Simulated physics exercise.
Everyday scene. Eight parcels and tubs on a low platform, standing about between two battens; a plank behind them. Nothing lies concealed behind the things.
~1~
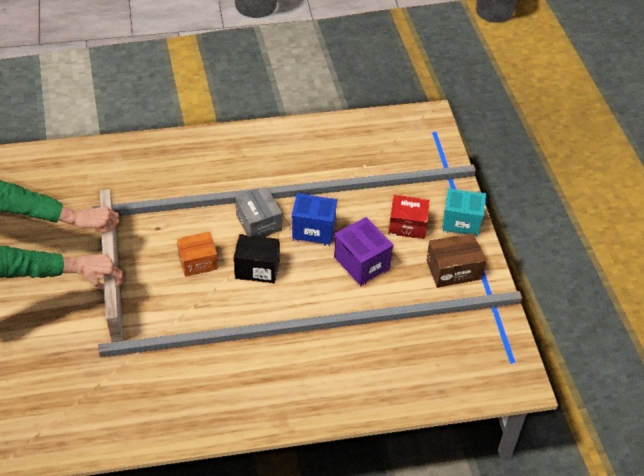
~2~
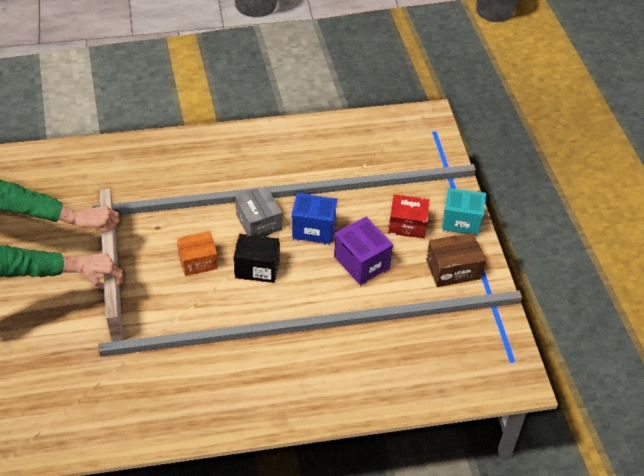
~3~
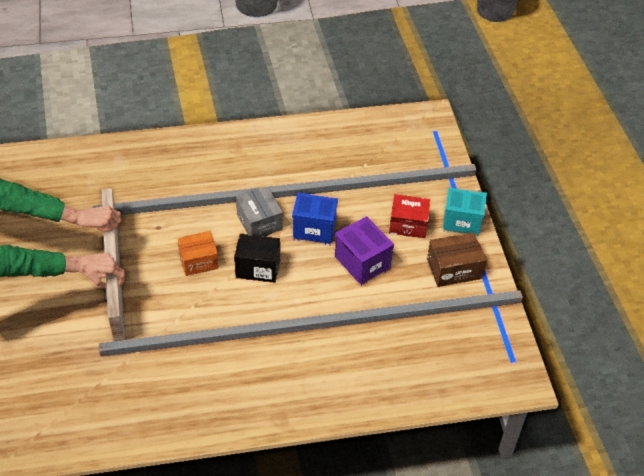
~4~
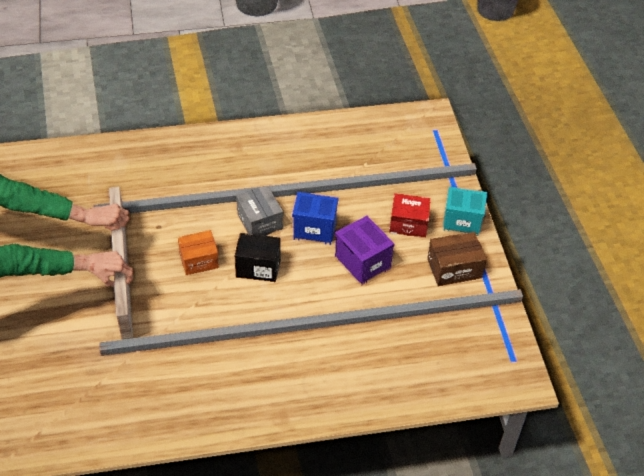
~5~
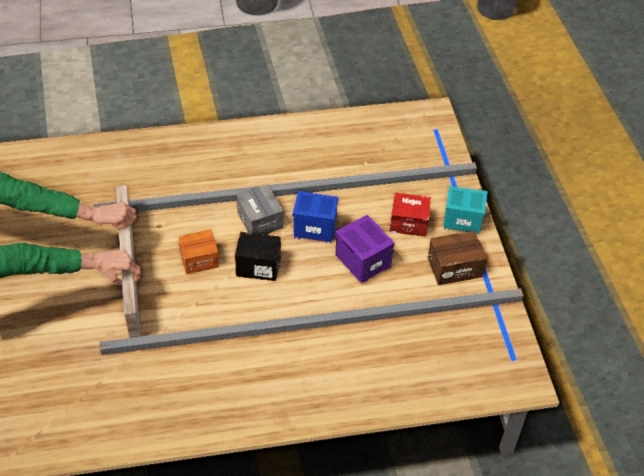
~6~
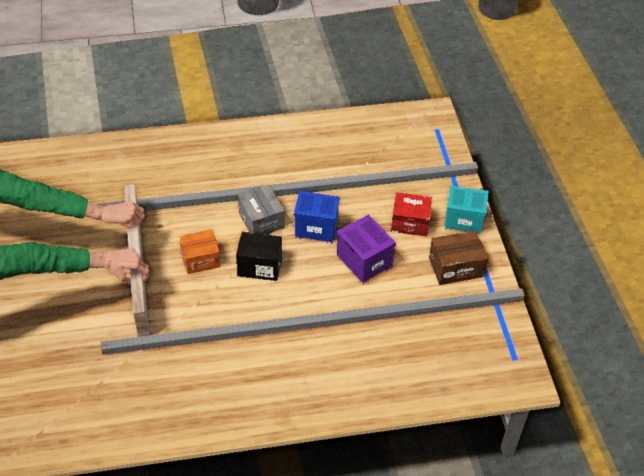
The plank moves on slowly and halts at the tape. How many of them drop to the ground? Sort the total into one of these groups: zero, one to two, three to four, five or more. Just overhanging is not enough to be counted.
It goes in the group five or more.
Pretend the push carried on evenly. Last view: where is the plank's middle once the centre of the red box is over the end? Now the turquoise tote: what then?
First one: Around (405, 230). Other one: Around (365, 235).
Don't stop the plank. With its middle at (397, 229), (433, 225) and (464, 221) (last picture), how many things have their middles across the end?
Per position: 1 / 3 / 5.
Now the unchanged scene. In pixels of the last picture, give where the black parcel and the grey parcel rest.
The black parcel comes to rest at (500, 252), and the grey parcel comes to rest at (479, 190).
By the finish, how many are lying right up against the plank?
Total: 3.
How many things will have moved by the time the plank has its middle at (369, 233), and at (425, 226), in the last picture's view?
I get 8 at the one place and 8 at the other.
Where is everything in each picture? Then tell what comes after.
In the first picture, turquoise tote (463, 213); brown box (456, 260); red box (409, 217); plank (111, 265); tape (470, 237).
In the second picture, brown box (456, 260); plank (111, 264).
In the third picture, red box (410, 216); orange parcel (198, 253).
In the fourth picture, turquoise tote (464, 212); blue tote (315, 219).
In the fifth picture, brown box (457, 258); purple tote (364, 250).
In the sixth picture, turquoise tote (466, 210); brown box (458, 258); red box (412, 214); plank (137, 260); tape (473, 234).
Soon after, none off yet; turquoise tote at rest near (466, 210); brown box at rest near (458, 258); red box at rest near (412, 214).
After that, none off yet; turquoise tote at rest near (466, 210); brown box at rest near (458, 258); red box displaced a little near (420, 214).
And then, one off so far; turquoise tote off the edge near (523, 284); brown box displaced about its own width near (514, 254); red box displaced well along near (499, 207).
In the end, the number that fall off is five or more; gone, blue tote, purple tote, red box, brown box and turquoise tote.
